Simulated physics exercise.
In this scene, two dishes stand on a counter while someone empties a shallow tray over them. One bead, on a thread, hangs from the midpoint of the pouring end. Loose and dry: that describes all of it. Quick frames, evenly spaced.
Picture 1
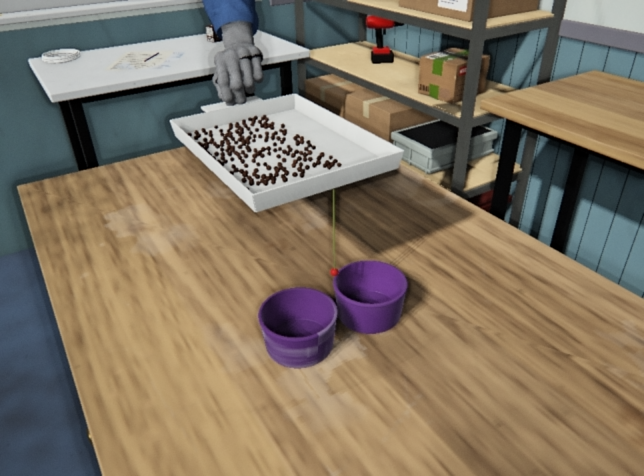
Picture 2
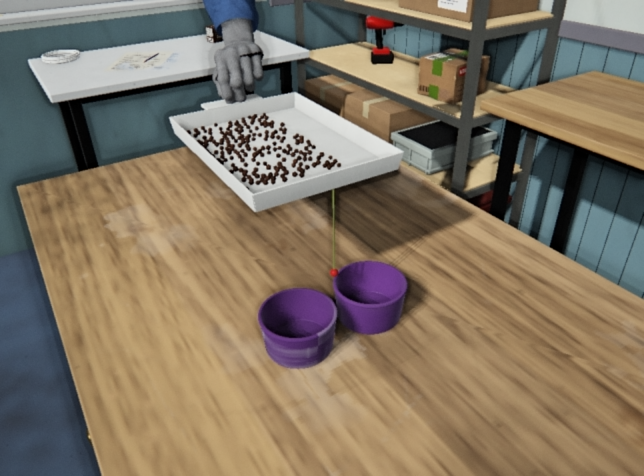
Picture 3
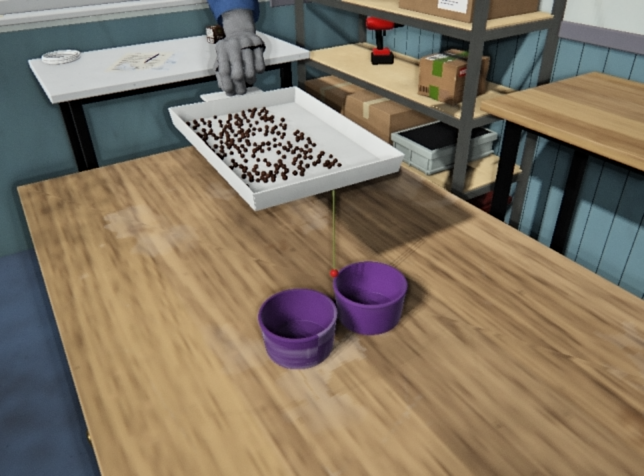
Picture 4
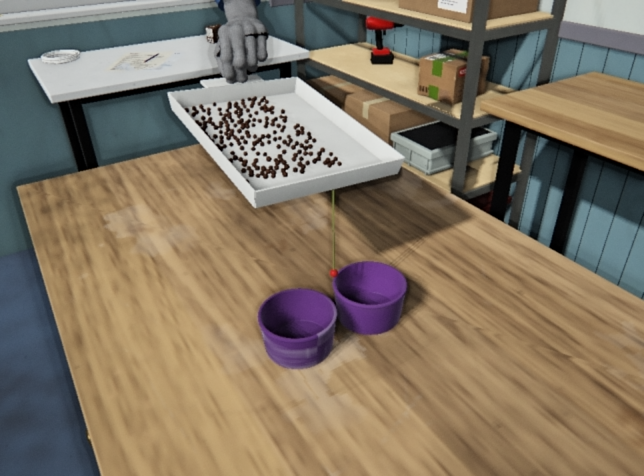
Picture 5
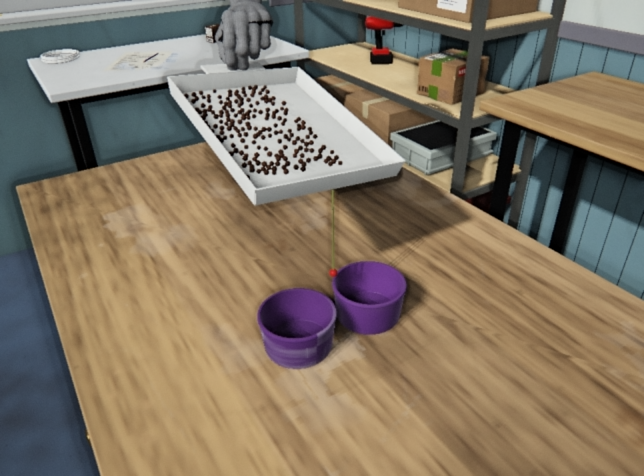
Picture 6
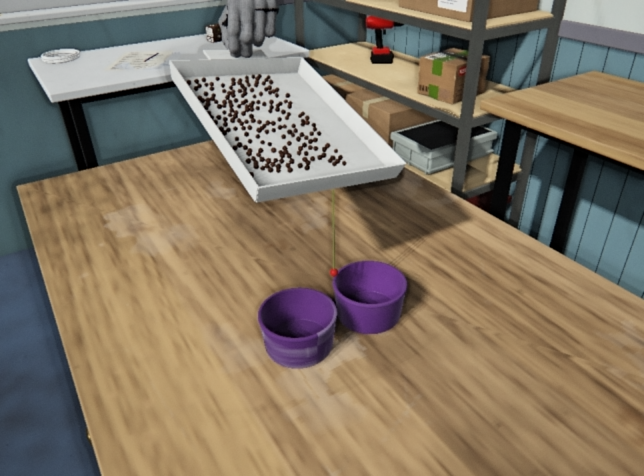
A gray-gloved hand at the far side of a shallow white tray gradually raises its back edge, tilting it toward the viewer, and the dark brown berries shift slightly. Seen from above by a still camera, the workshop has a wooden table, shelves with boxes behind, and a white side table. Two purple dishes sit motionless below the tray, near a small red bead on a thin thread.
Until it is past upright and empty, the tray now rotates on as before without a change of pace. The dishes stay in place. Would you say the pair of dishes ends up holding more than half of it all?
I would say no, less than half.
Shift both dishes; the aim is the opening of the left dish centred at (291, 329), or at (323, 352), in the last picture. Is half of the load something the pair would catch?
Result, first setup: The minor share; second setup: The minor share.
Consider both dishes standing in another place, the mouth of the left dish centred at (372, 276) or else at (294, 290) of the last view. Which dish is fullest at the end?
Well, the first go goes to the leftmost dish, and the second to the rightmost dish.
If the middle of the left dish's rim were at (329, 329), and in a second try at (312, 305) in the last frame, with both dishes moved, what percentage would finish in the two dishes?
You'd get near 10 per cent and afterwards near 70 per cent.
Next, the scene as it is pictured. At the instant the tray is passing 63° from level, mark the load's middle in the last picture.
Somewhere around pixel (374, 179) in the last picture.
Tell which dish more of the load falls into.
The one to the right is fuller.
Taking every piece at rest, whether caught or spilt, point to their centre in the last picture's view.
Near (399, 294), more or less.
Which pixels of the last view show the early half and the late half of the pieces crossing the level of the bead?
First part (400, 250), rest (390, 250).
Just after the last frame, tray tipped steeply; the larger part on the tray; just a few outside both; about a tenth in the air.
A moment on, tray tipped past a quarter turn; roughly two thirds on the tray; just a few in the right dish; roughly a quarter outside both; about a tenth in the air.
Further on, tray tipped past a quarter turn; roughly a third in the right dish; roughly two thirds outside both.
When it is over, tray tipped past a quarter turn; not one in the left dish; roughly a third in the right dish; roughly two thirds outside both.
